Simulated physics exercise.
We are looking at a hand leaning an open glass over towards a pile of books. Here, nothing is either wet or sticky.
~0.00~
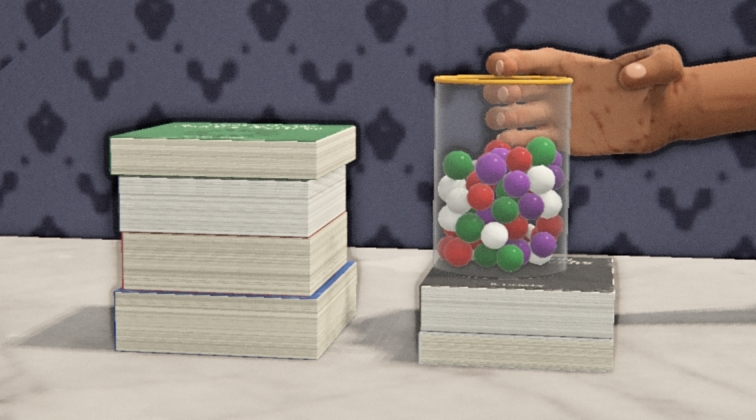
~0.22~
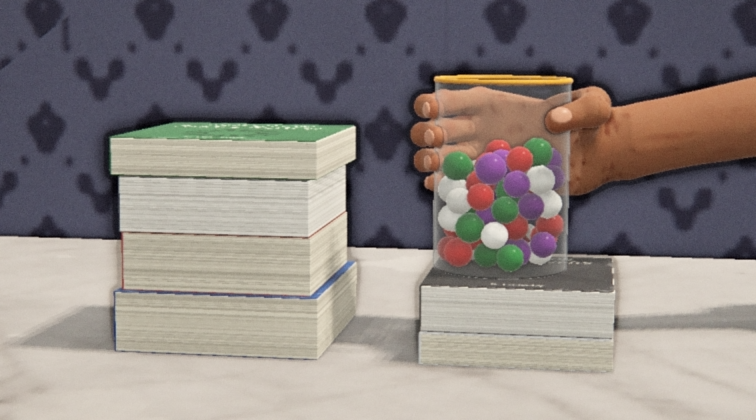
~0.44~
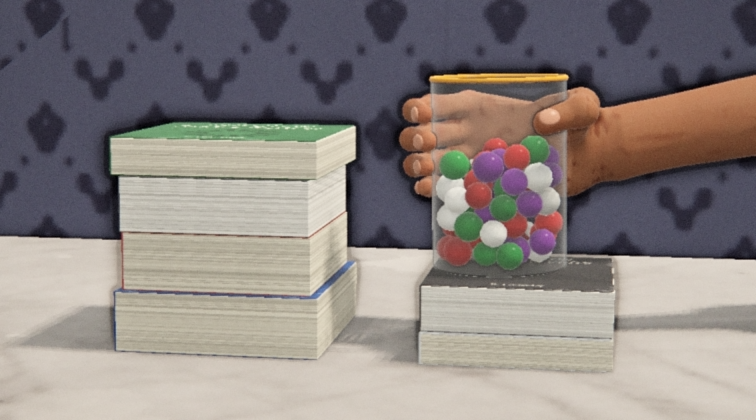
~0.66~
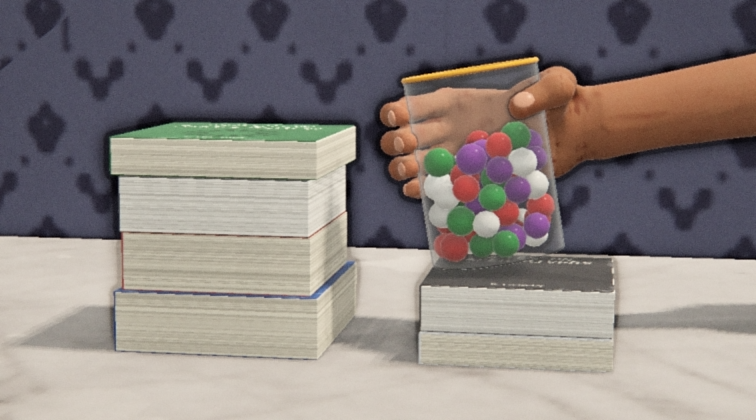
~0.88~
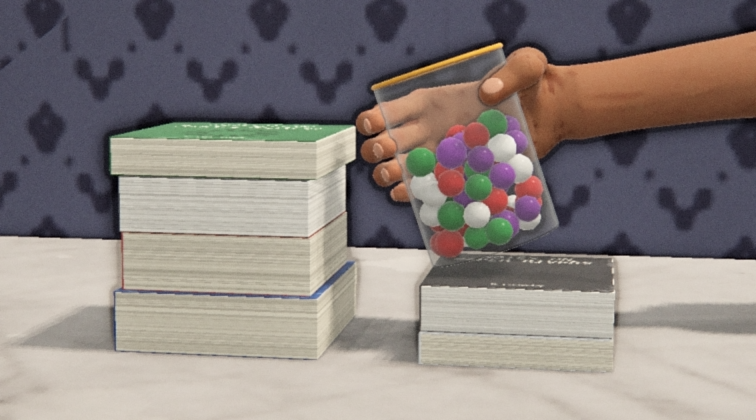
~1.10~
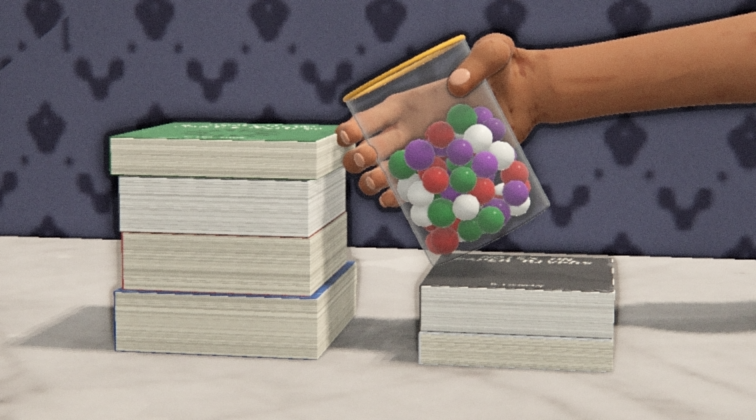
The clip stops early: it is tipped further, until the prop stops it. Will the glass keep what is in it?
The load never leaves.
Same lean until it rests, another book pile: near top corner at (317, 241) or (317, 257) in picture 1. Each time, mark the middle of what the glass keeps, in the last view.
(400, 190) and (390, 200), approximately.
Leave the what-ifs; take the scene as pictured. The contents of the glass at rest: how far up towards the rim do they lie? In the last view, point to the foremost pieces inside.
They come to rest near pixel (435, 124) of the last picture.
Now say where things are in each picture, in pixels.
Glass near (501, 173), two thirds full of gumballs; book pile near (240, 149), reaching most of the way up the glass, in the first picture.
Glass near (501, 173), upright; rim near (437, 79); top of the contents near (489, 167), in the second picture.
Glass near (499, 172), upright; rim near (433, 79); book pile near (240, 149), in the third picture.
Glass near (484, 163), leaning 10°; rim near (405, 81); top of the contents near (483, 154), in the fourth picture.
Glass near (466, 155), leaning 19°; rim near (375, 88); book pile near (240, 149), in the fifth picture.
Glass near (447, 151), leaning 28°; rim near (347, 99); book pile near (240, 149), reaching most of the way up the glass, in the sixth picture.
After 1.29 s, the glass leans 35°; everything is still inside.
After 1.46 s, the glass rests on the book pile at 36°; everything is still inside.
In the end (1.8 s), the glass rests on the book pile at 36°; everything is still inside.
